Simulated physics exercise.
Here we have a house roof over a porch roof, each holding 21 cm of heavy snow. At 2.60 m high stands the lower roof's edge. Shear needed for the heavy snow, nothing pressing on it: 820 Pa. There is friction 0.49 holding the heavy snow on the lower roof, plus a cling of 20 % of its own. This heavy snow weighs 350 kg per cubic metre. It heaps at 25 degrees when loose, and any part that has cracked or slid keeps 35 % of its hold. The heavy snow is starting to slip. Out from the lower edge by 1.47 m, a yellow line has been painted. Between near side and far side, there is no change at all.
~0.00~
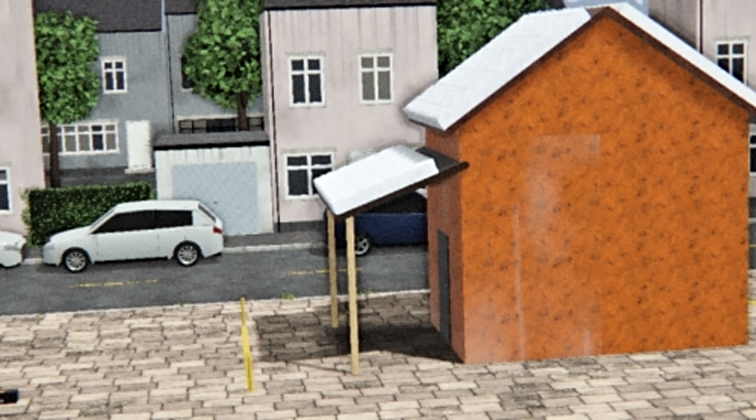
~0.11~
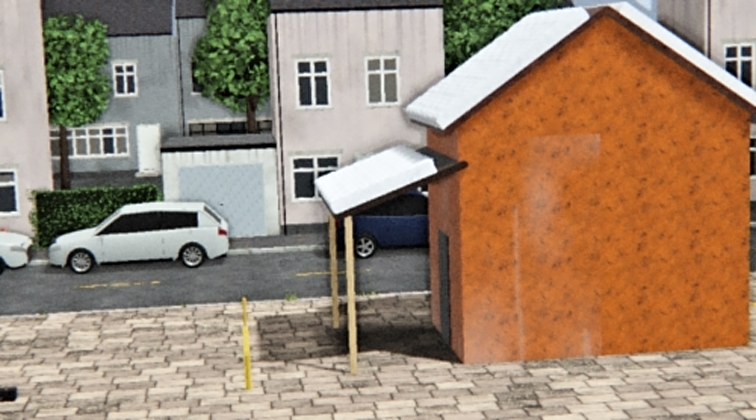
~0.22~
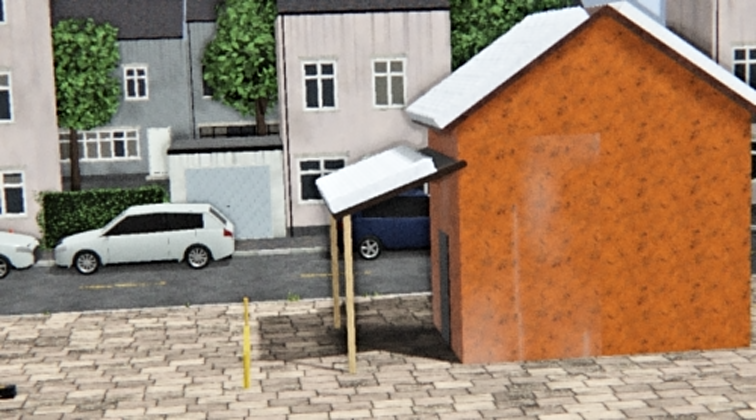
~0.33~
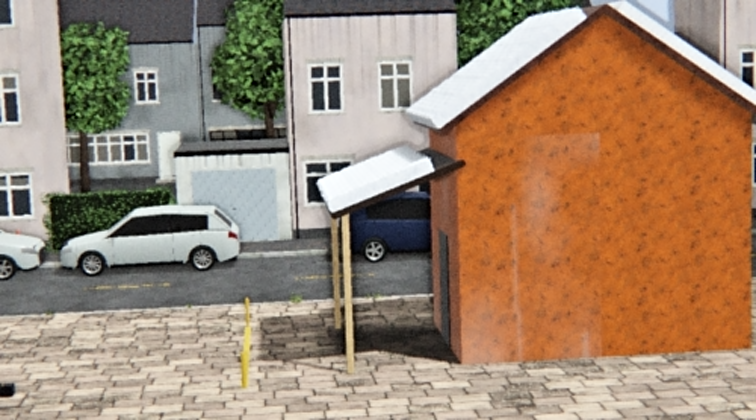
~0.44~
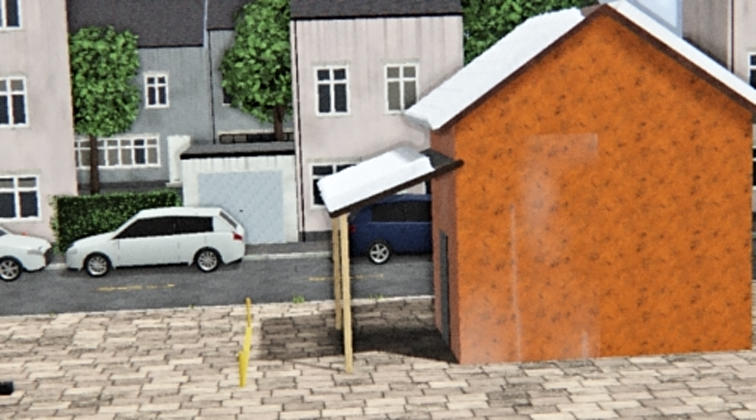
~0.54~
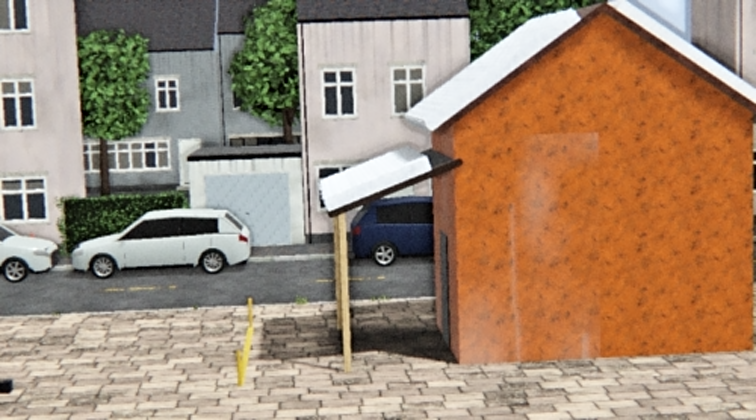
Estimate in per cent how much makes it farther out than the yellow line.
Roughly 0 per cent makes it past the line.
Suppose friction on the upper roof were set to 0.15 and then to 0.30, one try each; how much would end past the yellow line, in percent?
About 16 % in the first try and about 7 % in the second.
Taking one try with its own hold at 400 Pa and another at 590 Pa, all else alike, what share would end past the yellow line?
Respectively 10 % and 0 %.
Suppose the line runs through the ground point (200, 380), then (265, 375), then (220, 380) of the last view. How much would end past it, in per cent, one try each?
First try 0 per cent, second 0 per cent, third 0 per cent.
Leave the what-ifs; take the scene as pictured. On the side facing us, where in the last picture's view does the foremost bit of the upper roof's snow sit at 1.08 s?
(409, 153), give or take.
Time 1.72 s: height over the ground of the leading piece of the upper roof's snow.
3.2 m or thereabouts.
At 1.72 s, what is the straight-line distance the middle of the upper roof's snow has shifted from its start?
Distance from start: Around 1.6 m.
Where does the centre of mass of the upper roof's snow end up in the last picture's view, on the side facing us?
Around (399, 152).
After 1.08 s, none is below the lower edge and 0 % is past the line.
After 1.72 s, none is below the lower edge and 0 % is past the line.
After 2.36 s, none is below the lower edge and 0 % is past the line.
After 3.00 s, none is below the lower edge and 0 % is past the line.
After 6.00 s, at the end, none is below the lower edge and 0 % is past the line.
